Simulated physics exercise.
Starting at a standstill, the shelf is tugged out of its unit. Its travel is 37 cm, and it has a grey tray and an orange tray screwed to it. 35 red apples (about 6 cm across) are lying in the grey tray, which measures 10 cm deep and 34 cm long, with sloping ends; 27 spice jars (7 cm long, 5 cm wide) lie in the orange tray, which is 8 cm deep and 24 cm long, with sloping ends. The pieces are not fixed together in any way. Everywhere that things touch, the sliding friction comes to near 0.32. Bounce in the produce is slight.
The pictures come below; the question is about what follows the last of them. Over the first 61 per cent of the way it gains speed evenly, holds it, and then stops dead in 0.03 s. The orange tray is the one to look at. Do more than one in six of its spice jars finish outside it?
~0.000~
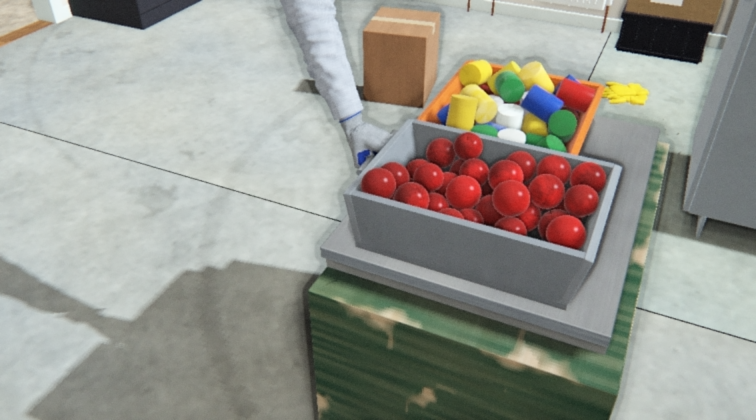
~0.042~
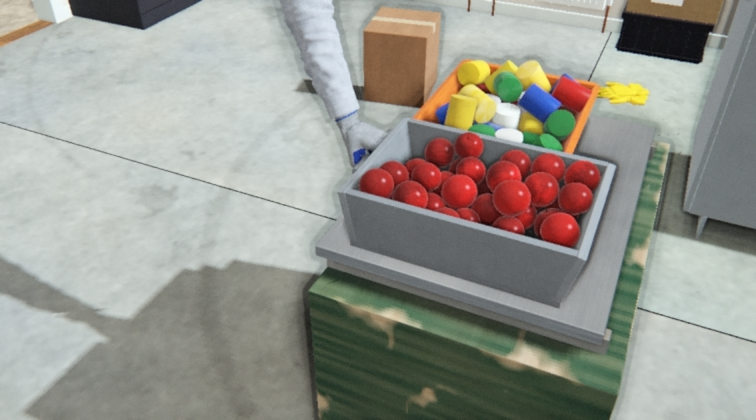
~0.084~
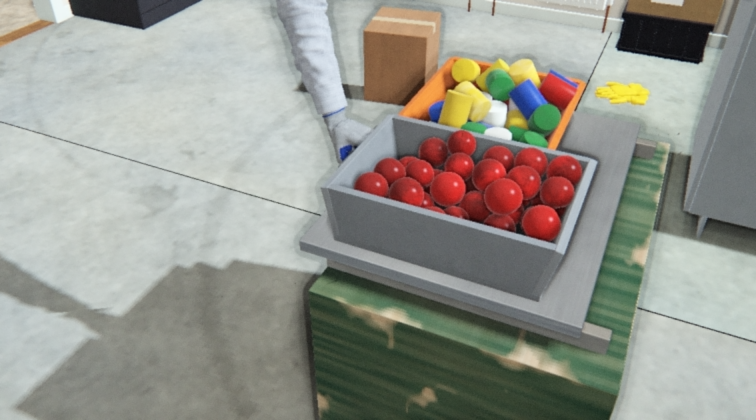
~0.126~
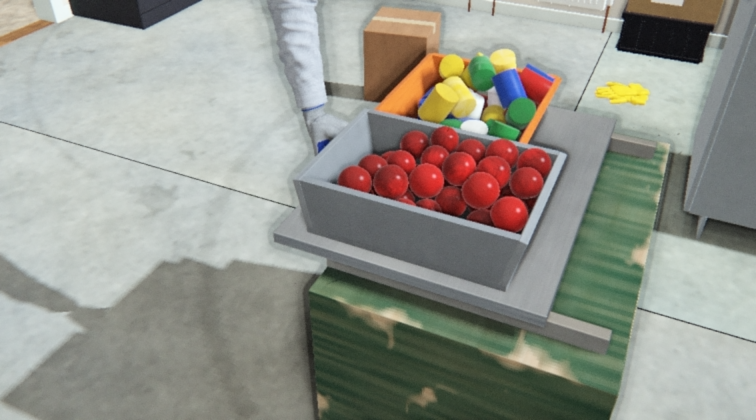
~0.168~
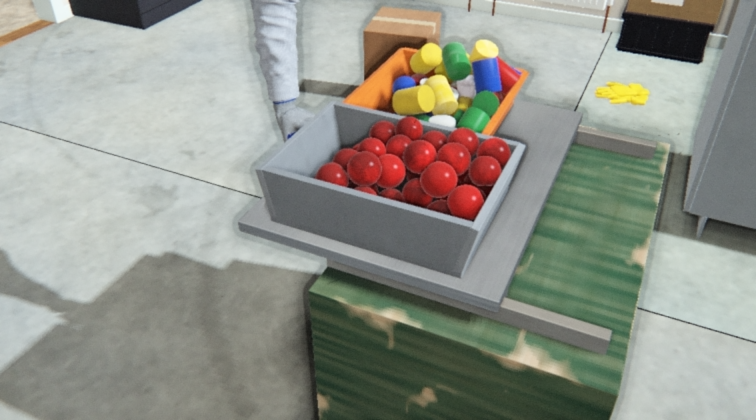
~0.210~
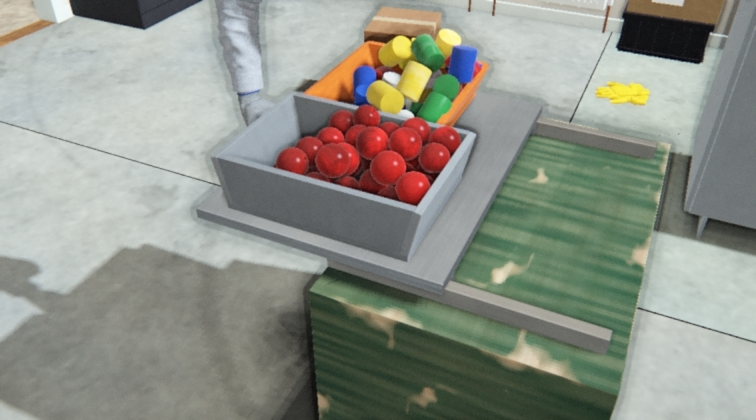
Yes.
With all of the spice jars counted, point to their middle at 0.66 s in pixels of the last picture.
Middle: About (328, 81) px.
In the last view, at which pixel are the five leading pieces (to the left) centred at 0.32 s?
Near (299, 55).
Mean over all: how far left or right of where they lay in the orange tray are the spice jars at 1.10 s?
Some 22 cm leftwards.
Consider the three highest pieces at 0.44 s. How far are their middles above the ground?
About 106 cm up.
After 0.24 s, the runners reach their end.
After 0.32 s, the grey tray has all 35 and the orange tray is down by 1 of 27.
After 0.44 s, the grey tray is down by 3 of 35 and the orange tray is down by 6 of 27.
After 0.66 s, the grey tray is down by 5 of 35 and the orange tray is down by 9 of 27.
Final count (at 1.10 s), the grey tray is down by 5 of 35 and the orange tray is down by 9 of 27. Asked share, 9 of 27, 33 per cent.
